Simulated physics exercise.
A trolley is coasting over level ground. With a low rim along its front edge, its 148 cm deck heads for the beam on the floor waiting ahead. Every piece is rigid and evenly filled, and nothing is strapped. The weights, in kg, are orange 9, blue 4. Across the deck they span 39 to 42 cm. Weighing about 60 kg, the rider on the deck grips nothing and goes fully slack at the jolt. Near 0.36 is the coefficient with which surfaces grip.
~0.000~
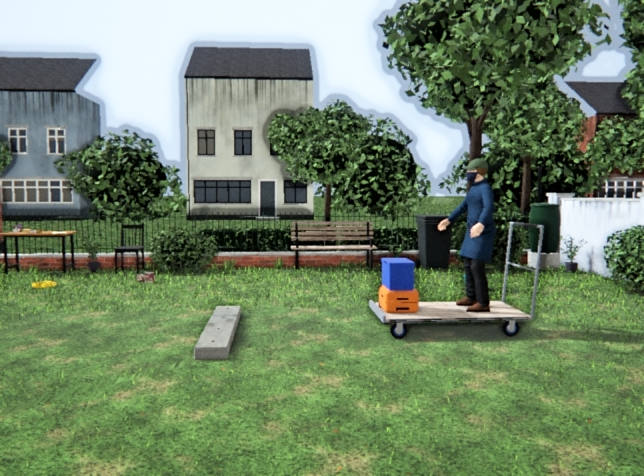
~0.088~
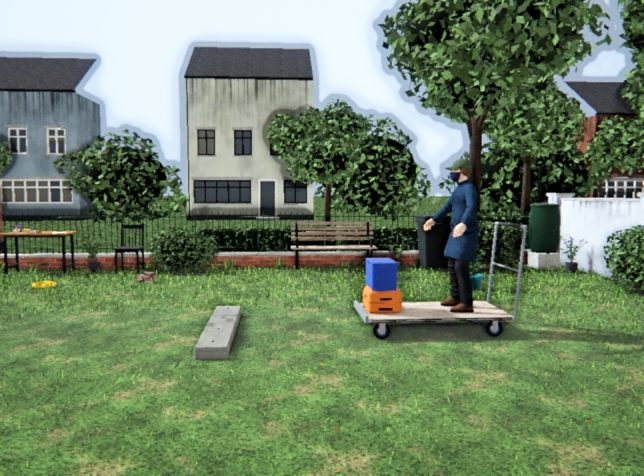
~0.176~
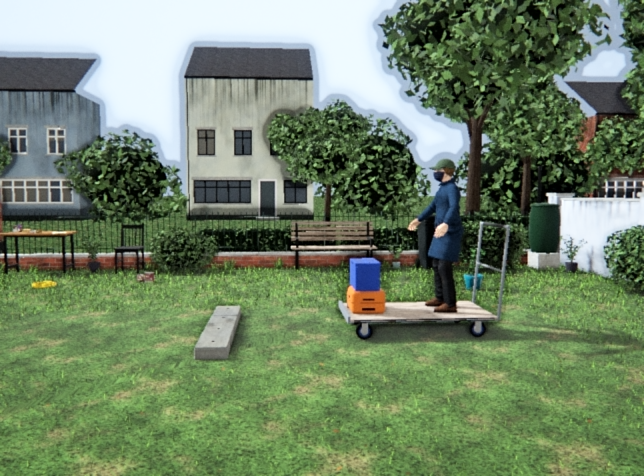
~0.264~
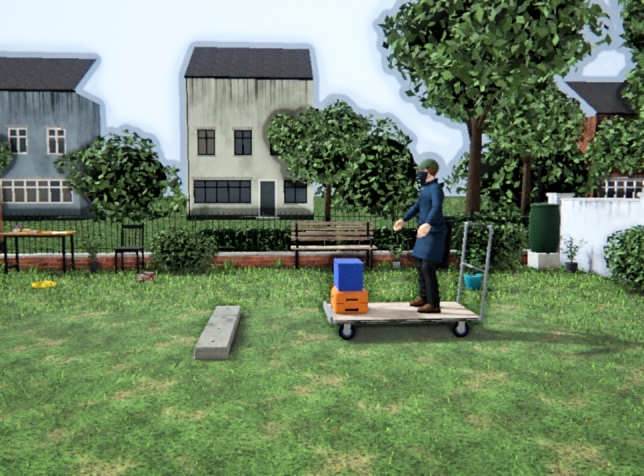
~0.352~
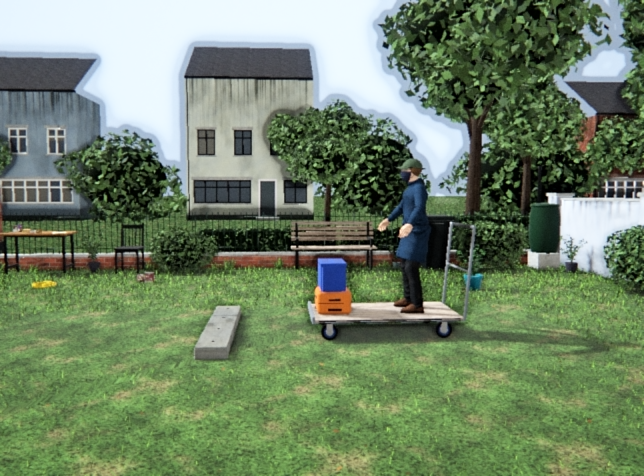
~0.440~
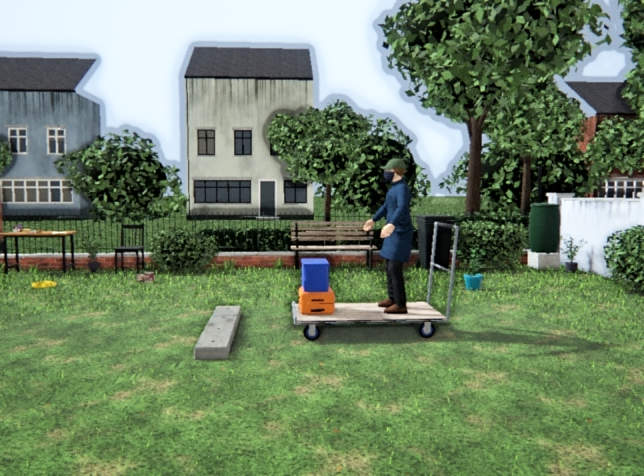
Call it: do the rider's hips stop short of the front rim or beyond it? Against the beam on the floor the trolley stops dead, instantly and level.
The rider's hips stop short of the front rim.
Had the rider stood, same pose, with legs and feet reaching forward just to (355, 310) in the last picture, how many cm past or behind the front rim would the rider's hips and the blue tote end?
Result: Hips 40 cm beyond the rim; blue 140 cm beyond it.
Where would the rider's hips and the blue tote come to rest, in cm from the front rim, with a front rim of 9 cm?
Result: Hips 20 cm behind the rim; blue 80 cm beyond it.
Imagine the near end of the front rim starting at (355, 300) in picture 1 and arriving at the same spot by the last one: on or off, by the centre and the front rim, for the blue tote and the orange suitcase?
Then blue dropped, orange still riding.
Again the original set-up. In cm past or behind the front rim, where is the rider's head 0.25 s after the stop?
About 60 cm behind the front rim.
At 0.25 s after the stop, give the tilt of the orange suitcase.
Its tilt is about 0°.
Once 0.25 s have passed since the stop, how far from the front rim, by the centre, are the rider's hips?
Behind the rim by about 60 cm.
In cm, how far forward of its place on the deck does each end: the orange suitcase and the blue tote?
Orange 5, blue 115; both in cm.
The wheels strike at 0.79 s.
After 1.34 s the rider's hips are 40 cm behind the rim, near (265, 274) in the last picture's view.
After 1.79 s the rider's hips are 27 cm behind the rim, near (253, 279) in the last picture's view.
At rest, 3.3 s, past the rim, blue tote; behind it, orange suitcase and the rider's hips.
